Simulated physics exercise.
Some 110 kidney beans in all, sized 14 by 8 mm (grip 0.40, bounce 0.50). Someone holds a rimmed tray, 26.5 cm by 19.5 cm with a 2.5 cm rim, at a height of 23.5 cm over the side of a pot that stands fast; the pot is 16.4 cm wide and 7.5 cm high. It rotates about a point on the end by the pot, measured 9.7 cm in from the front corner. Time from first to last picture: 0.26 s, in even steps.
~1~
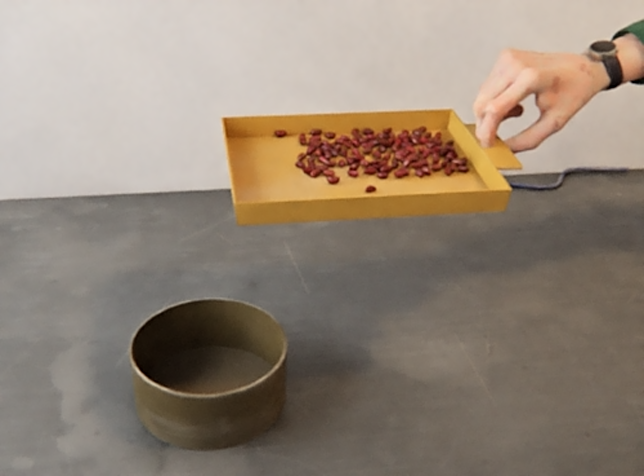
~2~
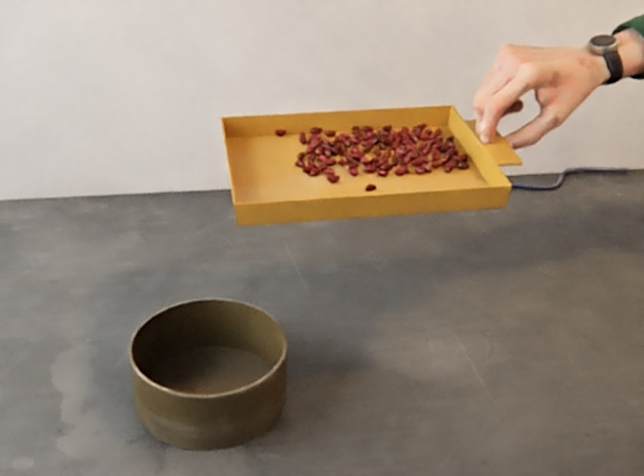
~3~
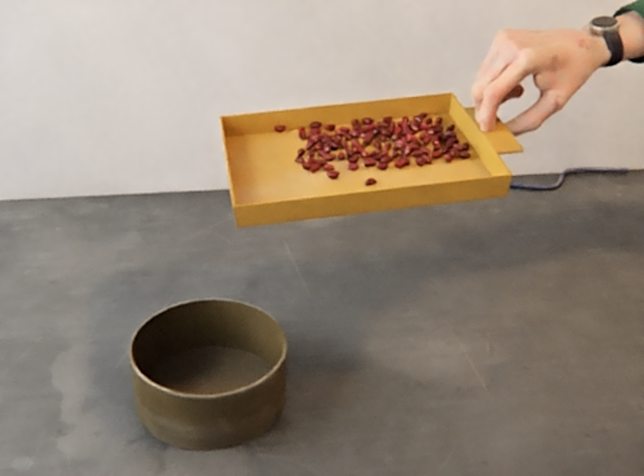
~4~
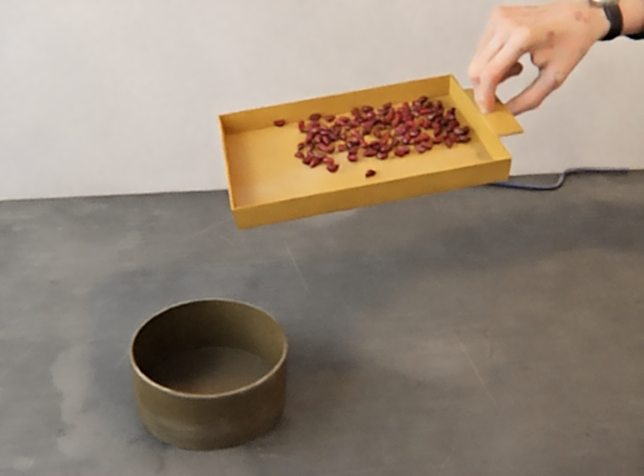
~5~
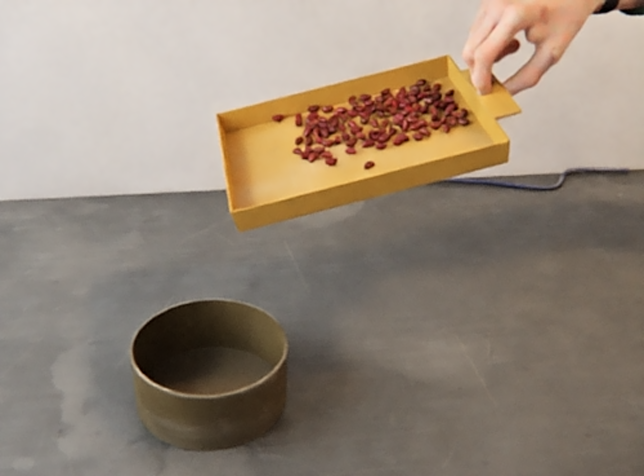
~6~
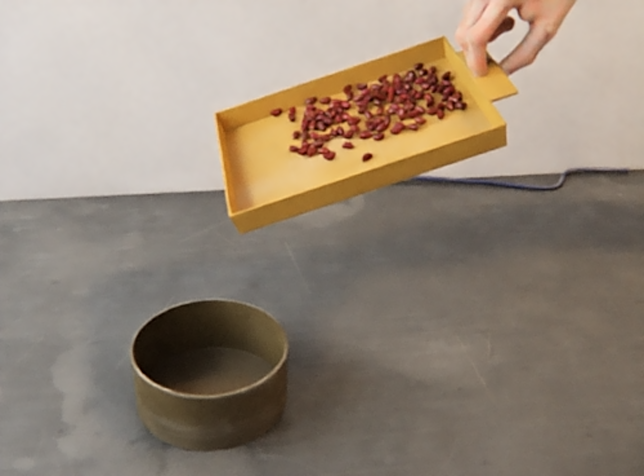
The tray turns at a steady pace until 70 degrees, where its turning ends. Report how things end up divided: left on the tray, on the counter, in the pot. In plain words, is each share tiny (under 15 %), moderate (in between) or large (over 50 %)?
In the end tray: The main load; counter: A sprinkling; pot: A sizeable amount.
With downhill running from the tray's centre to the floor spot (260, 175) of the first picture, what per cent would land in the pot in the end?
I'd estimate about 5 %.
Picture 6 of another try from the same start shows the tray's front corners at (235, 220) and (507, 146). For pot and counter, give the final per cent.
Final per cent - pot 40, counter 0.
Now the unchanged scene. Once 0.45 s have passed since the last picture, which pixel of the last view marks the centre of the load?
Approximately (234, 178) in the last view.
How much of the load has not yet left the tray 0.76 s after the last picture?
Some 65 per cent of the load.
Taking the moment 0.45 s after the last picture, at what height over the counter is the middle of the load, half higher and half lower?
Roughly 26 cm above the counter.
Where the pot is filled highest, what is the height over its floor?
Some 1.0 cm.
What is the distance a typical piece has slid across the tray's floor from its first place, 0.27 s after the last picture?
About 7 cm.
Then, 0.27 s after the last picture, tilt 44 degrees; the tray holds 100 %, the pot 0 %.
Then, 0.45 s after the last picture, tilt 61 degrees; the tray holds 100 %, the pot 0 %.
Then, 0.76 s after the last picture, tilt 70 degrees; the tray holds 65 %, the pot 25 %.
In the end, tray 65 %, counter 5 %, pot 30 %.
